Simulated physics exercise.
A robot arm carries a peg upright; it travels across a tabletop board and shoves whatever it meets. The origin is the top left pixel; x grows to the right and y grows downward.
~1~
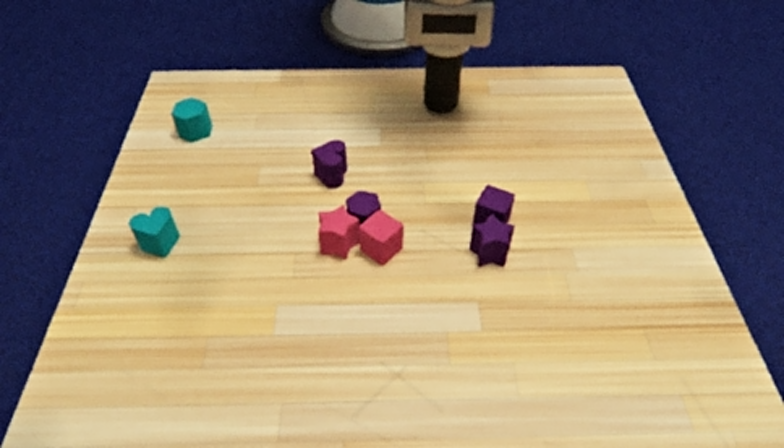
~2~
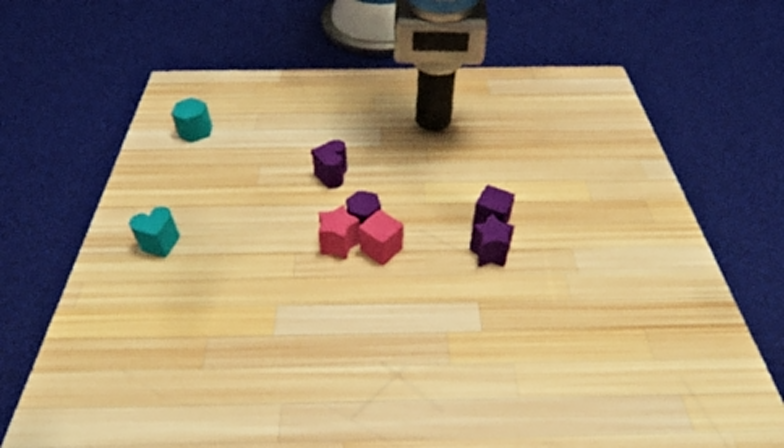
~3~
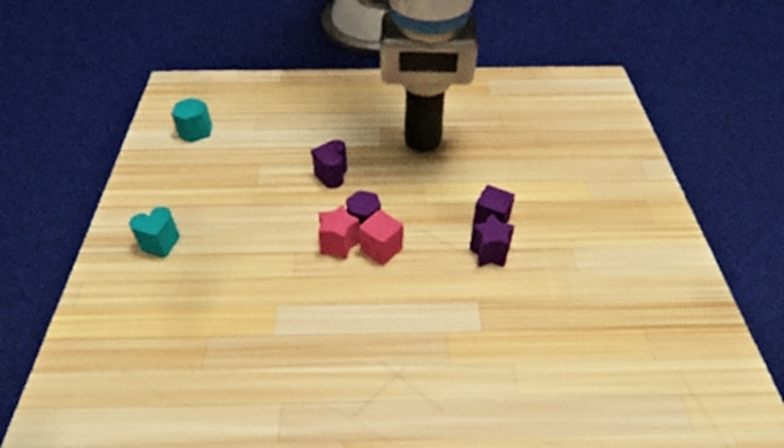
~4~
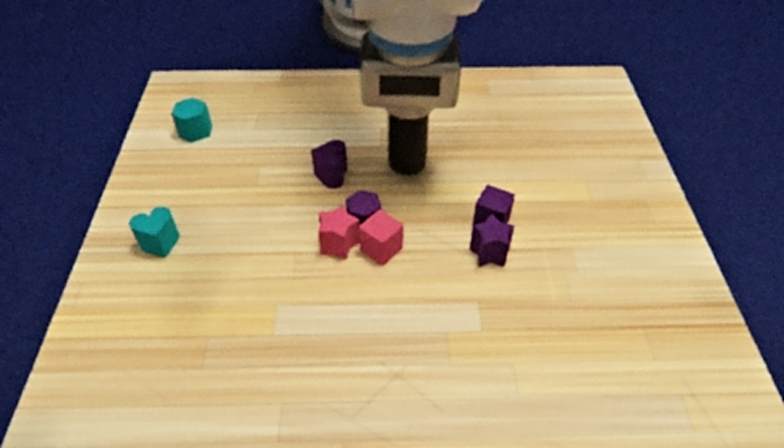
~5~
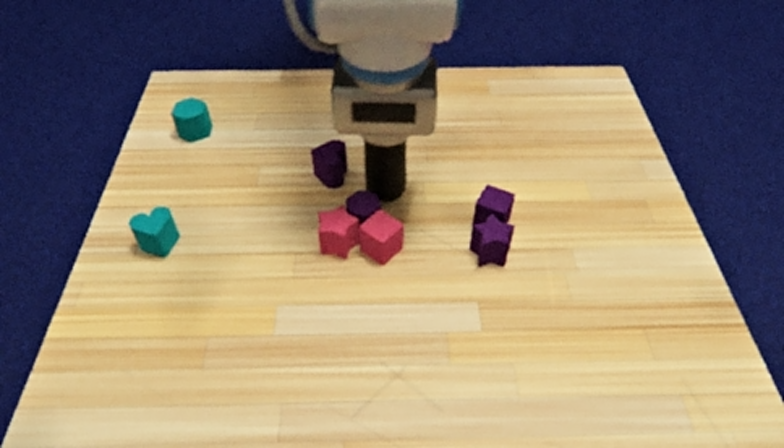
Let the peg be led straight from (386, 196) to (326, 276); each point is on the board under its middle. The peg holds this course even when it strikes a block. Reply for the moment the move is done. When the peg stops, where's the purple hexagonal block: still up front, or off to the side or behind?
The peg keeps it before itself.
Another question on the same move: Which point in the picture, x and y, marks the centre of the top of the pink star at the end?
For the centre of its top, I'd go with (263, 265).
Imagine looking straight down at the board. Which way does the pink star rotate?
From above, the pink star will be seen to turn clockwise.
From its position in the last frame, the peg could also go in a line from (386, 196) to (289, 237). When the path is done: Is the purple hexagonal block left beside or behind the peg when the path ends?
Answer: Yes.
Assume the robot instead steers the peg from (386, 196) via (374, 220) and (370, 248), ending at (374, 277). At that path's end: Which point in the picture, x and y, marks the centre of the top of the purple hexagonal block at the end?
I'd place it at (330, 259), taking the centre of its top.
On the path given first. One third of the way, peg at (367, 214); pink star at (313, 235); purple hexagonal block at (343, 221), turned 20° clockwise.
Two thirds of the way, peg at (346, 241); pink star at (282, 255), turned 25° clockwise; purple hexagonal block at (317, 248), turned 30° clockwise; pink four-sided block at (384, 233).
At the end, peg at (326, 269); purple heart-shaped block still; pink star at (263, 265), turned 60° clockwise; purple hexagonal block at (294, 279), turned 30° clockwise; pink four-sided block at (384, 233).
